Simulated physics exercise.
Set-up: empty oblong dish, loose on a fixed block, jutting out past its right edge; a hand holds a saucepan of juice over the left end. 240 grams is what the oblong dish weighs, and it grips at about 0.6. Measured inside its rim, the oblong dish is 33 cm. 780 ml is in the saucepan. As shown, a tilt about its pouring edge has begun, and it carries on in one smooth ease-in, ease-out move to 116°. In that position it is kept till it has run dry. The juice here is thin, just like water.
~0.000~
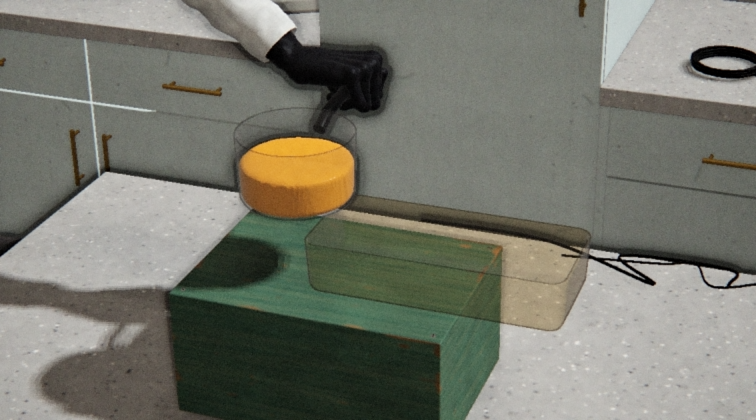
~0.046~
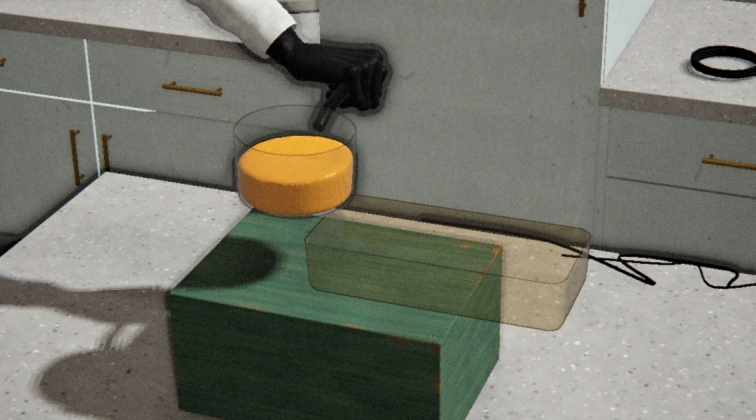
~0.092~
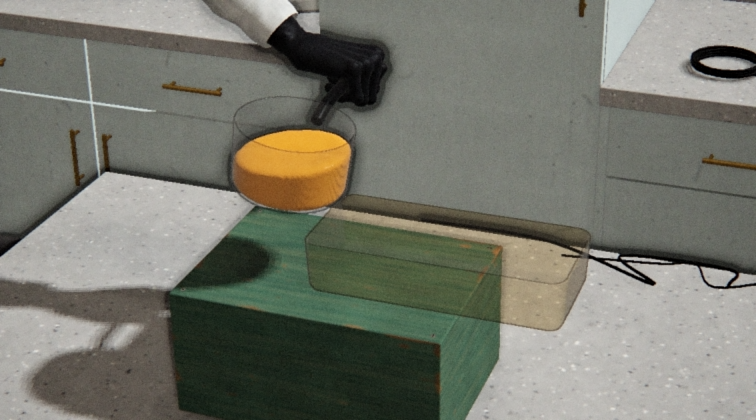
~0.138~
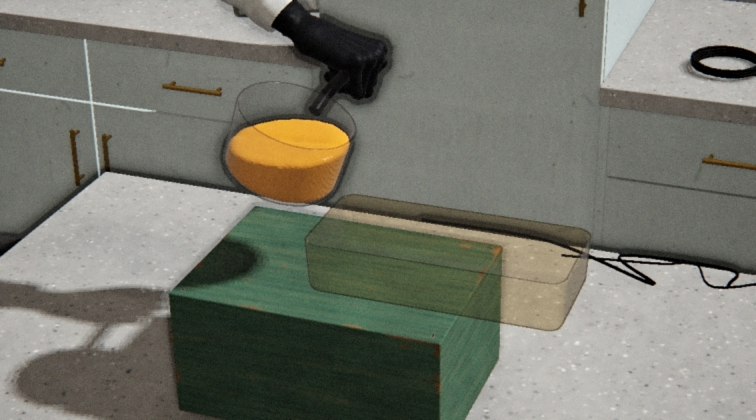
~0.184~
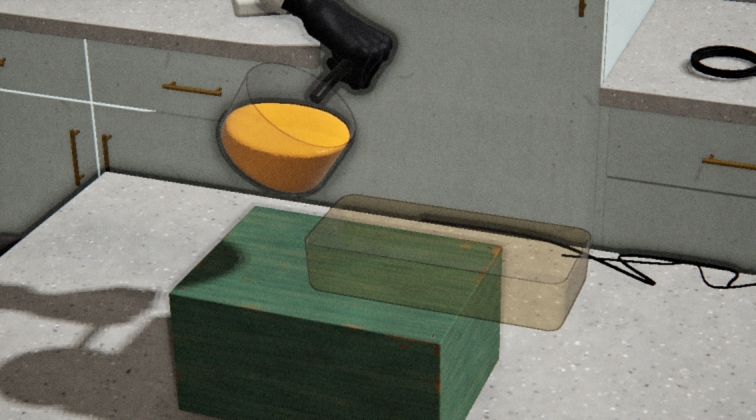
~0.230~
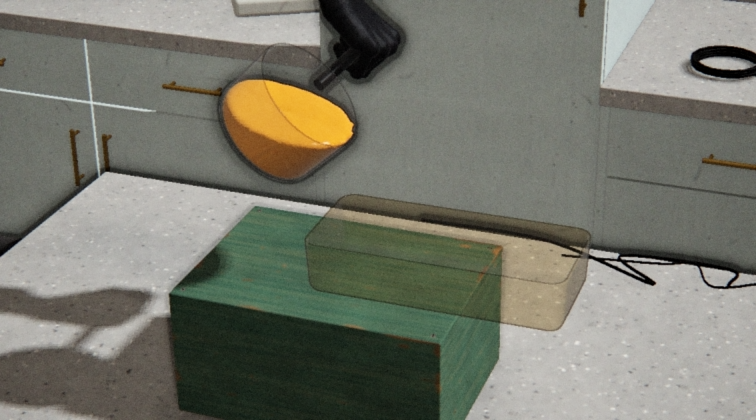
A gloved hand steadily tilts a clear saucepan of orange juice above a green block.
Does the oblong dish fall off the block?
No.
By 0.47 s the tilt is 112° and 48 per cent is still to pour; the oblong dish lies level with 3 per cent in it.
By 0.65 s the tilt is 116° and 4 per cent is still to pour; the oblong dish lies level with 80 per cent in it.
By 0.83 s the tilt is 116° and 0 per cent is still to pour; the oblong dish lies level with 49 per cent in it.
By 1.03 s the tilt is 116° and 1 per cent is still to pour; the oblong dish lies level with 78 per cent in it.
At rest the oblong dish lies level with 80 per cent in it.
